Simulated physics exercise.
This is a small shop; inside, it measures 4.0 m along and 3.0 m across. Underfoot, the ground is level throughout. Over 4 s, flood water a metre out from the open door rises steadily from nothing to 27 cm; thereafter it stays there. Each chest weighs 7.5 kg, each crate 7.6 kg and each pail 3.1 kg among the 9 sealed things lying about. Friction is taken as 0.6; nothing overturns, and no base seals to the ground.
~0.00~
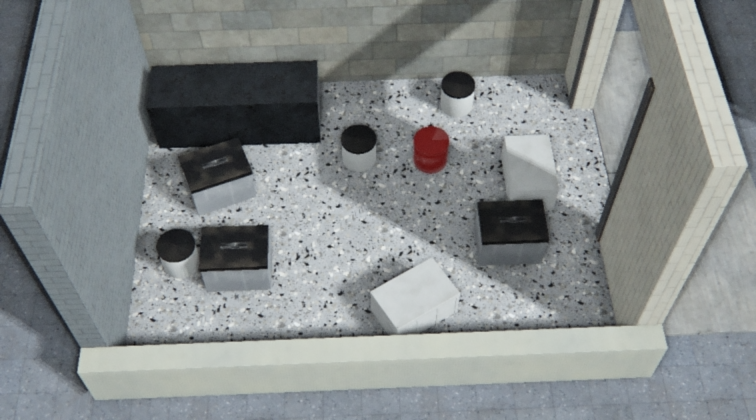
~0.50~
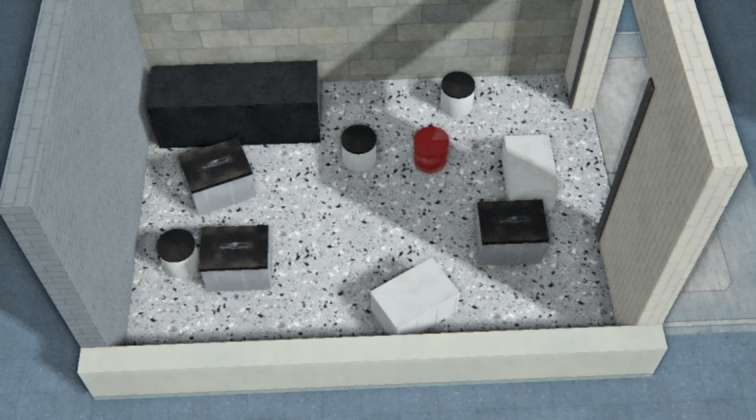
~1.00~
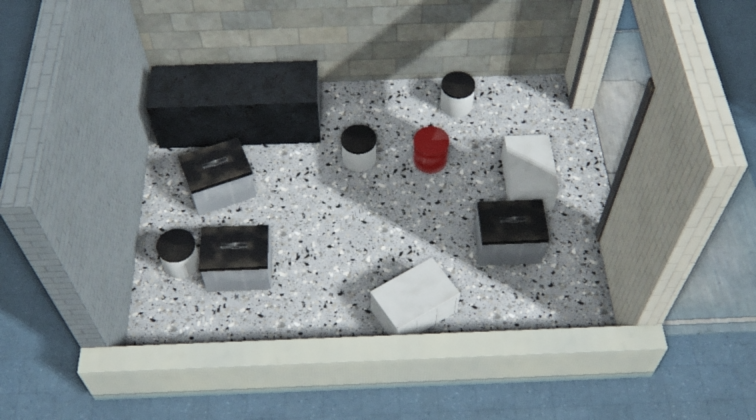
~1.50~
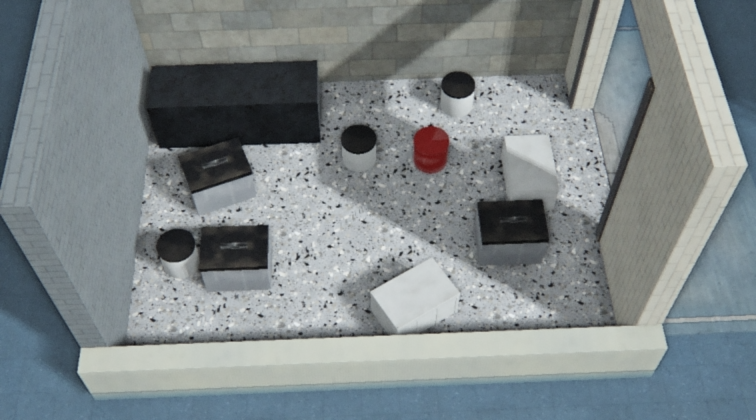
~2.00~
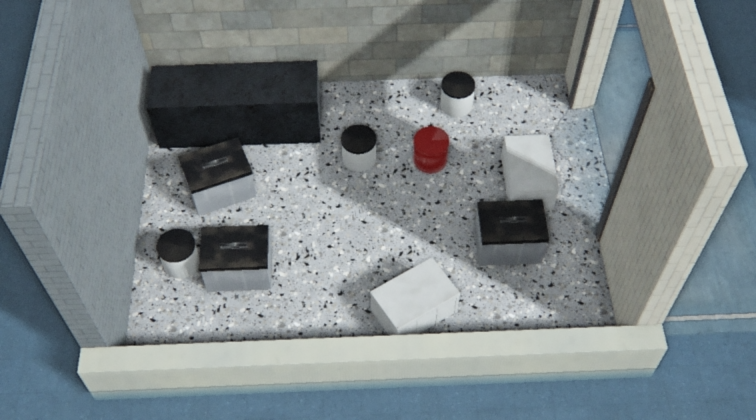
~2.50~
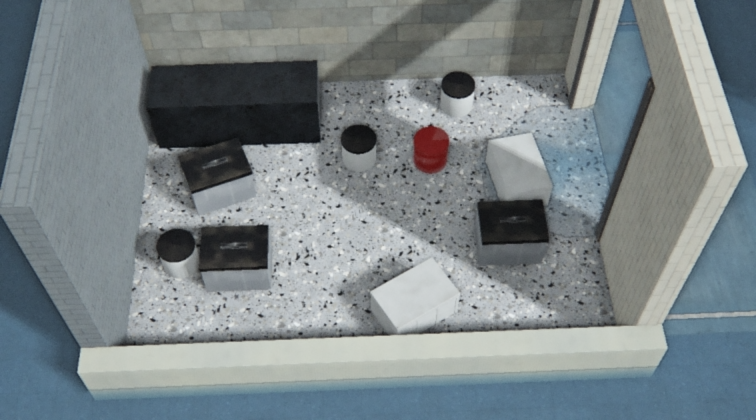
Blue water spread around a small open-topped shop and seeped in through the gap on the right, where it nudged a white box askew while the red pail and everything else stayed put.
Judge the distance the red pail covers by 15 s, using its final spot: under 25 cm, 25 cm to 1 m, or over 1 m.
It gets pushed well away.
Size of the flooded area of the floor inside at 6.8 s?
Wet area: Approx. 11.5 m2.
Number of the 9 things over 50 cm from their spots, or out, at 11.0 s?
Answer: 7.
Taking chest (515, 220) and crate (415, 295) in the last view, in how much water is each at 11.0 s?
Depth approx. 12 cm / 21 cm.
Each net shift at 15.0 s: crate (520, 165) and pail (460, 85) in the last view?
The first is 250 cm from its start, the second 200 cm.
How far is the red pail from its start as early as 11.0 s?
It is about 120 cm out of place by then.
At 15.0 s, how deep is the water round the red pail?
29 cm or so.
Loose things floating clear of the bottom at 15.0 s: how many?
It comes to 9.
After 3.5 s the red pail is near (412, 141), 0.2 m from its start, aground; 0 afloat.
After 6.8 s the red pail is near (207, 205), 2.1 m from its start, afloat; 8 afloat.
After 11.0 s the red pail is near (296, 133), 1.2 m from its start, afloat; 9 afloat.
After 15.0 s the red pail is near (271, 312), 2.3 m from its start, afloat; 9 afloat.
